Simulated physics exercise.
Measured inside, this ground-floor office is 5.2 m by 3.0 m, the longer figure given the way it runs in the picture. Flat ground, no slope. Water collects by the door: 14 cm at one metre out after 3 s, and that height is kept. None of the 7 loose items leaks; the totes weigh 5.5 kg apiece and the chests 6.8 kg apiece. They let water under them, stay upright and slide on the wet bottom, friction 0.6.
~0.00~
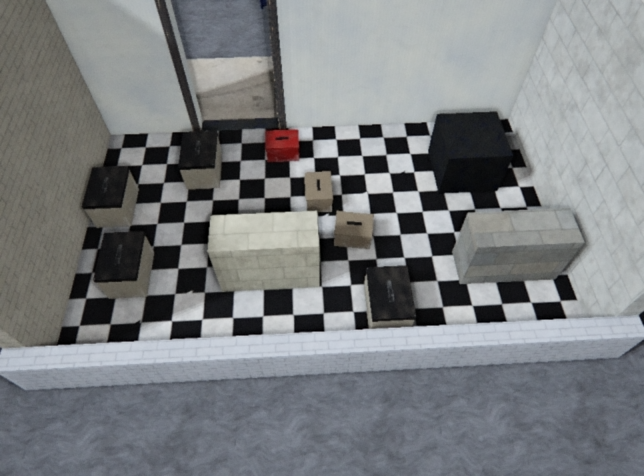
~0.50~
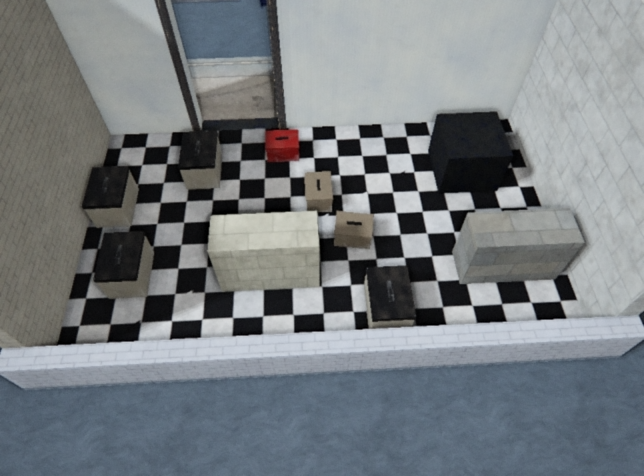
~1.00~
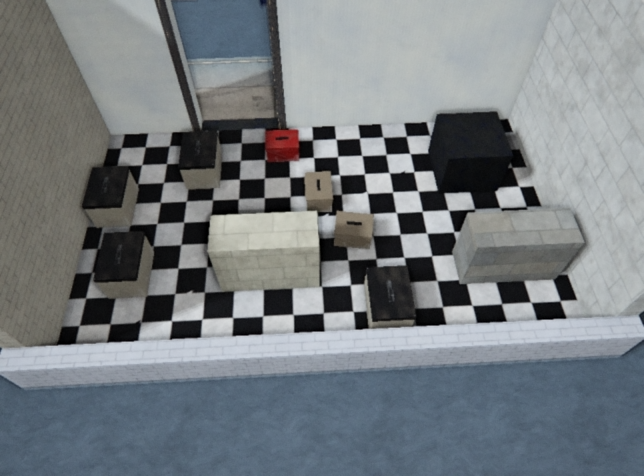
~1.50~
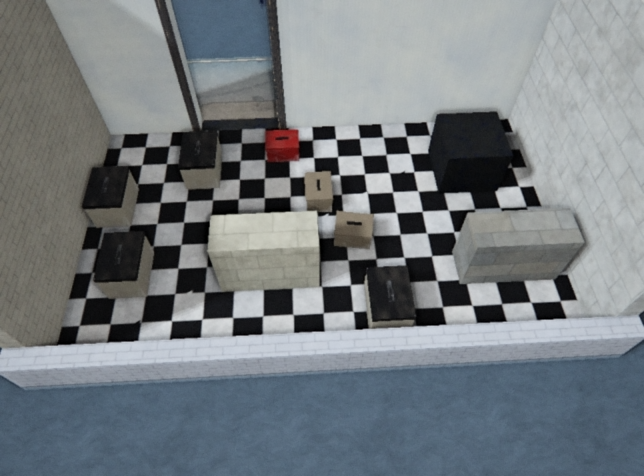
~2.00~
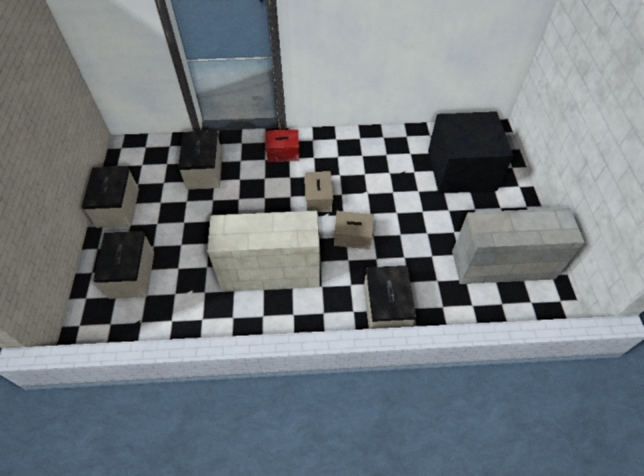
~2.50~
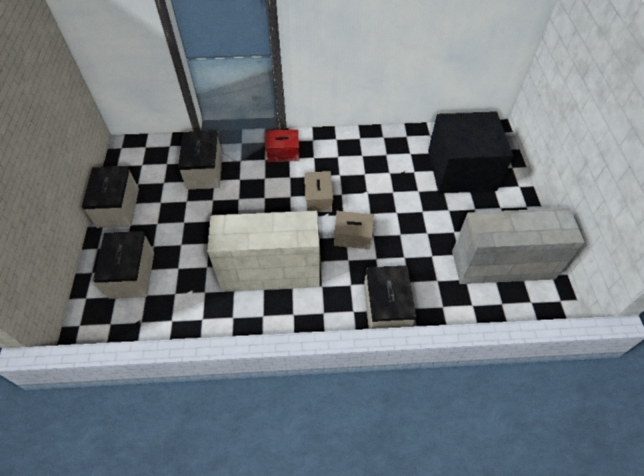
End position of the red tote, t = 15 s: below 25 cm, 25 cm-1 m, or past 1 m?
25 cm to 1 m.
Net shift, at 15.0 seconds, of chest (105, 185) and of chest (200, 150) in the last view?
Net displacement, in order: 140 cm; 40 cm.
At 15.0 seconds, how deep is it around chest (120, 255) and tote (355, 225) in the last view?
6 and 9 cm.
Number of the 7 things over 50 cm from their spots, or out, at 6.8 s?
2.
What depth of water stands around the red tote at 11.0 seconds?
Near 4 cm deep.
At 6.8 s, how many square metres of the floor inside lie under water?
My estimate is roughly 10.5 m2.
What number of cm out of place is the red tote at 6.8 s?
By then it has shifted roughly 50 cm.
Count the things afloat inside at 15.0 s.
5 of them.
After 3.5 s the red tote is near (283, 139), 0.0 m from its start, aground; 0 afloat.
After 6.8 s the red tote is near (312, 157), 0.5 m from its start, aground; 2 afloat.
After 11.0 s the red tote is near (331, 151), 0.6 m from its start, aground; 4 afloat.
After 15.0 s the red tote is near (332, 146), 0.6 m from its start, aground; 5 afloat.
